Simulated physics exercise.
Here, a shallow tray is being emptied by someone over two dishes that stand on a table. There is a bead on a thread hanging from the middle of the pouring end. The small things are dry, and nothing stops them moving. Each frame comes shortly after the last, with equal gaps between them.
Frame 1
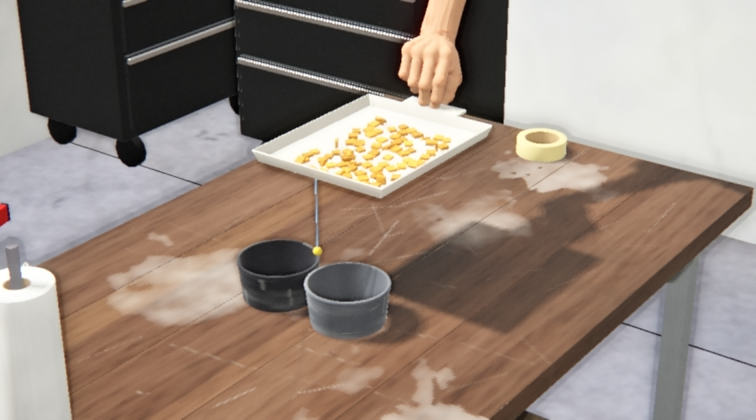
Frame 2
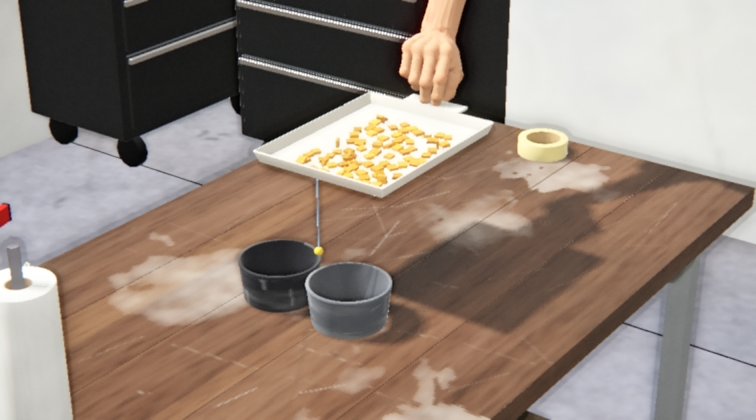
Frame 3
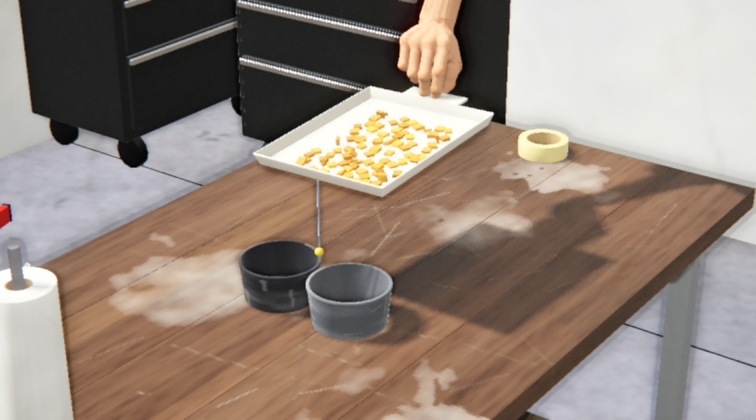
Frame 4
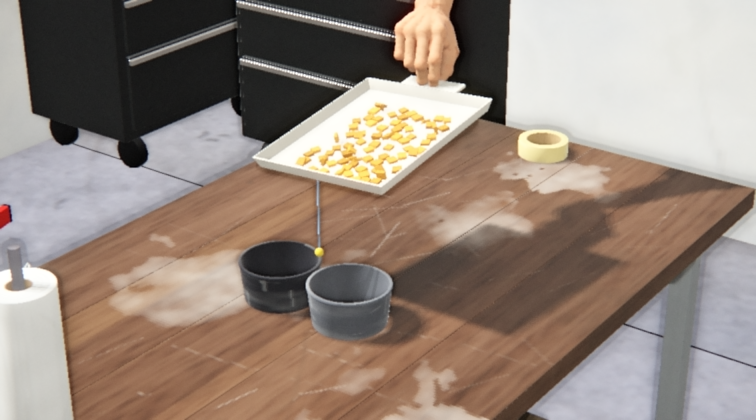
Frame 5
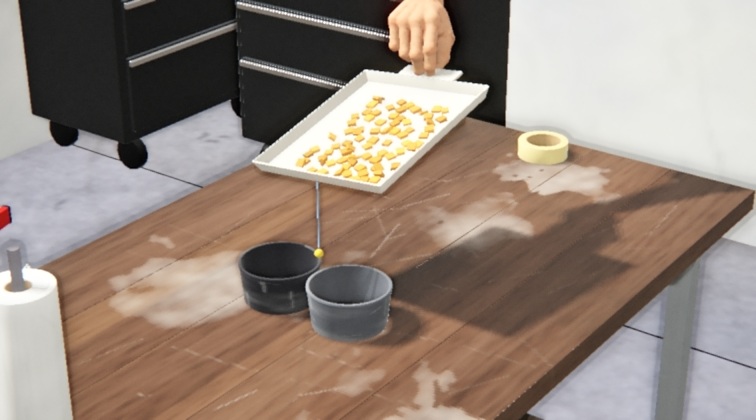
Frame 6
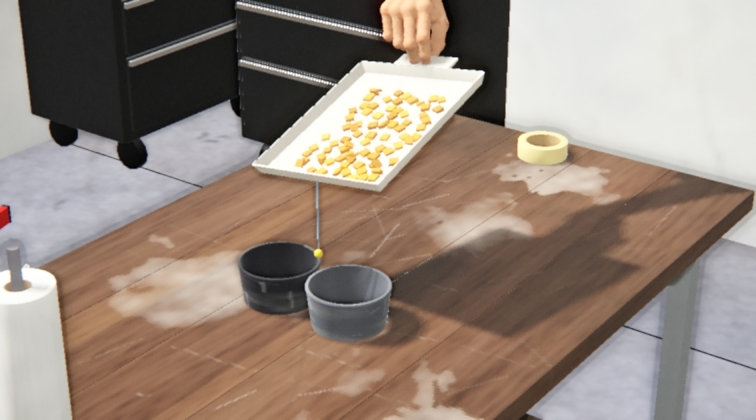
A hand raising the back of a white tray of small crackers, tilting it gradually above two dark dishes on a wooden table.
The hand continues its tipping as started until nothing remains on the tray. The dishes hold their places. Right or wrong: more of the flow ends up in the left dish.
Right.
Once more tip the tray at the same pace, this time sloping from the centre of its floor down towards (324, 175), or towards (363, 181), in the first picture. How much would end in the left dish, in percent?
In turn some 40 and 0 per cent.
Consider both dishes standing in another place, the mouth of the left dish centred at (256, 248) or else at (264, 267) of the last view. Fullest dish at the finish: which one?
Try 1 - the dish at left, try 2 - the dish at left.
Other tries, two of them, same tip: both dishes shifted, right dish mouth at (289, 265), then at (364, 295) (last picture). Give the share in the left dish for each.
30 %, 30 %.
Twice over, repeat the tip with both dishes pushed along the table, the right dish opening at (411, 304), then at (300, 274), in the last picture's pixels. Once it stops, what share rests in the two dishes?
Some 0 percent, followed by some 80 percent.
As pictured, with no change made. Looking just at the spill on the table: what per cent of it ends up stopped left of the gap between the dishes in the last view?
Estimate: Near 100 per cent.
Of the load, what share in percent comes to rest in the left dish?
Result: Around 60 in a hundred.
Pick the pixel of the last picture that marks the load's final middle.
Around (268, 285).
Soon after the last picture, tray tipped steeply; nearly all on the tray; a stray few in the left dish; a stray few in the air.
A little later, tray tipped past a quarter turn; a stray few on the tray; about half in the left dish; about a quarter outside both; a small part in the air.
Later still, tray tipped past a quarter turn; about two thirds in the left dish; about a third outside both.
At rest, tray tipped past a quarter turn; none in the right dish; about two thirds in the left dish; about a third outside both.
